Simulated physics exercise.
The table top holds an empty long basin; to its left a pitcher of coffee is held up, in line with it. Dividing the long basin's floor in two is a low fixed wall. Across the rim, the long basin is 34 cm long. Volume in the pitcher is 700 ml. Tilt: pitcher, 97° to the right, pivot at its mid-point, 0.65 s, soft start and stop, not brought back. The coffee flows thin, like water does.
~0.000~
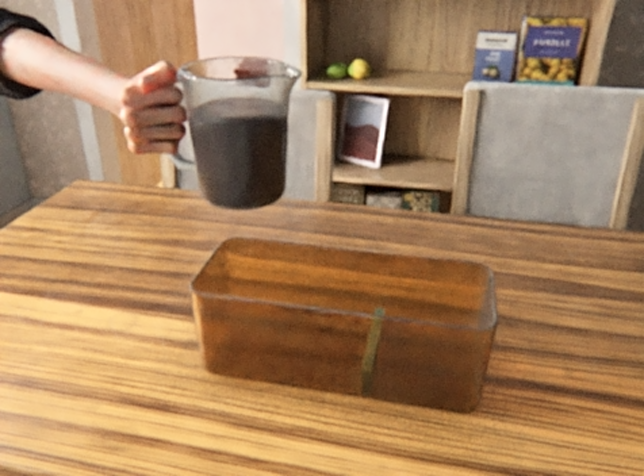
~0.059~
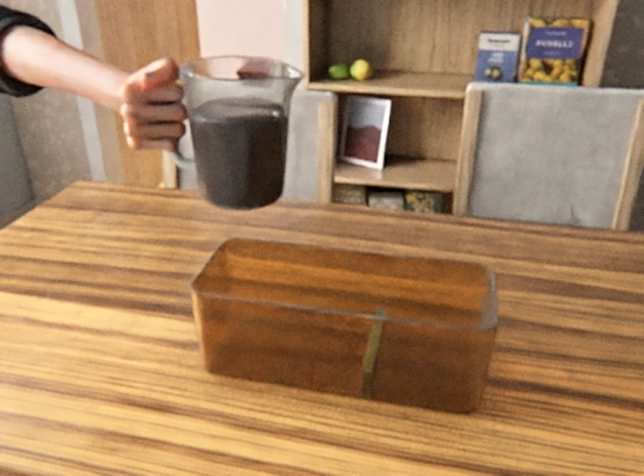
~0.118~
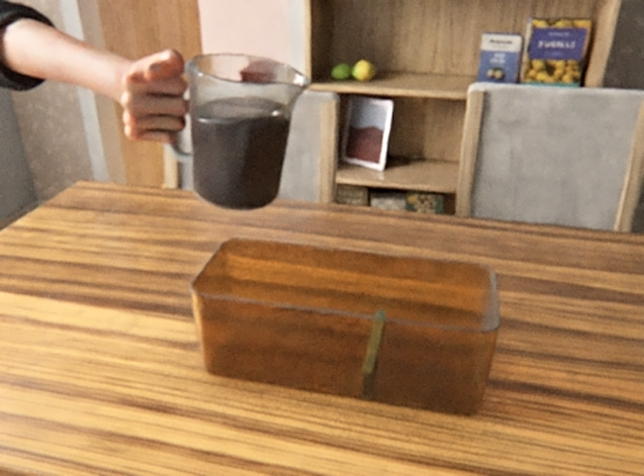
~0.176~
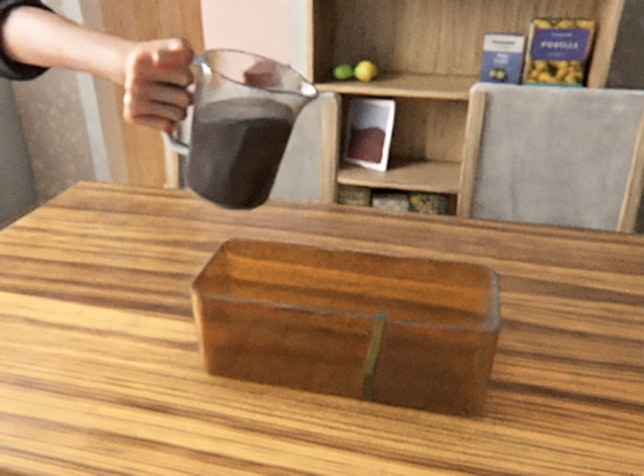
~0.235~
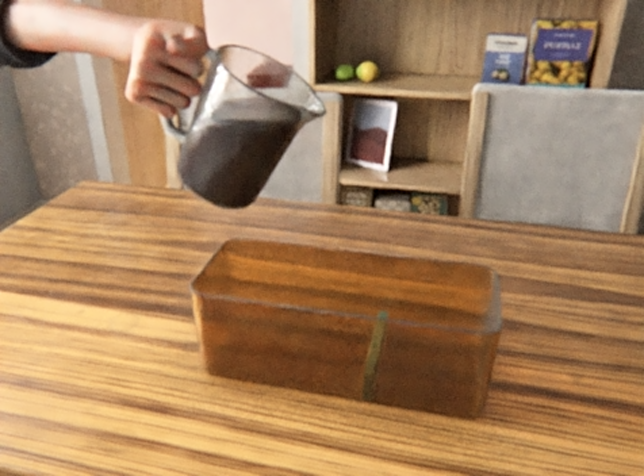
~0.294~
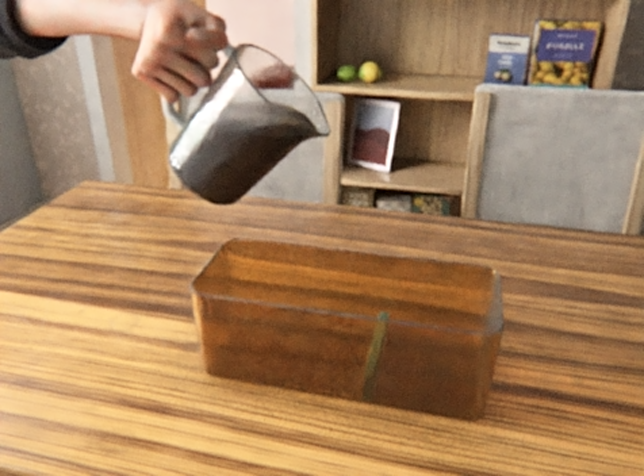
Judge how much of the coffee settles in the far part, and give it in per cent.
Some 62 per cent settles in the far part.
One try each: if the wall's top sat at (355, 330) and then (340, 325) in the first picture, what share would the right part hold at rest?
Around 90 and 95 percent, in that order.
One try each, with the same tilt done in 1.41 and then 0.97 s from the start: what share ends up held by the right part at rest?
Respectively about 65 and 60 percent.
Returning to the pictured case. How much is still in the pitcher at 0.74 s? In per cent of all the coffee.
About 28 per cent.
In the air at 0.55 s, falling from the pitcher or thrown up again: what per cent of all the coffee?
Around 24 in a hundred.
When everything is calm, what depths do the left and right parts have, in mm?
Left 10 mm, right 28 mm.
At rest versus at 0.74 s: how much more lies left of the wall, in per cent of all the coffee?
Roughly 14 per cent.
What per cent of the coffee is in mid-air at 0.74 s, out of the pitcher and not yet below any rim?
Close to 24 per cent.
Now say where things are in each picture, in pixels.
The first picture shows tilt 0°; pouring edge (301, 73); surface from (196, 104) to (285, 110); the long basin's rim runs from (208, 263) to (494, 297); the wall's top is at (374, 338).
The second picture shows tilt 2°; pouring edge (304, 75); surface from (197, 104) to (286, 111).
The third picture shows tilt 8°; pouring edge (311, 83); surface from (199, 104) to (290, 112).
The fourth picture shows tilt 17°; pouring edge (319, 95); surface from (201, 106) to (295, 113).
The fifth picture shows tilt 28°; pouring edge (326, 113); surface from (197, 120) to (302, 117).
The sixth picture shows tilt 41°; pouring edge (330, 134); surface from (190, 123) to (316, 124).
After 0.55 s the tilt is 92° and 70 per cent is still to pour, 4 is left of the wall and 2 right of it.
After 0.74 s the tilt is 97° and 28 per cent is still to pour, 23 is left of the wall and 26 right of it.
After 0.94 s the tilt is 97° and 9 per cent is still to pour, 25 is left of the wall and 58 right of it.
After 1.15 s the tilt is 97° and 2 per cent is still to pour, 34 is left of the wall and 61 right of it.
In the end 37 per cent lies left of the wall, 62 right of it and 1 outside.
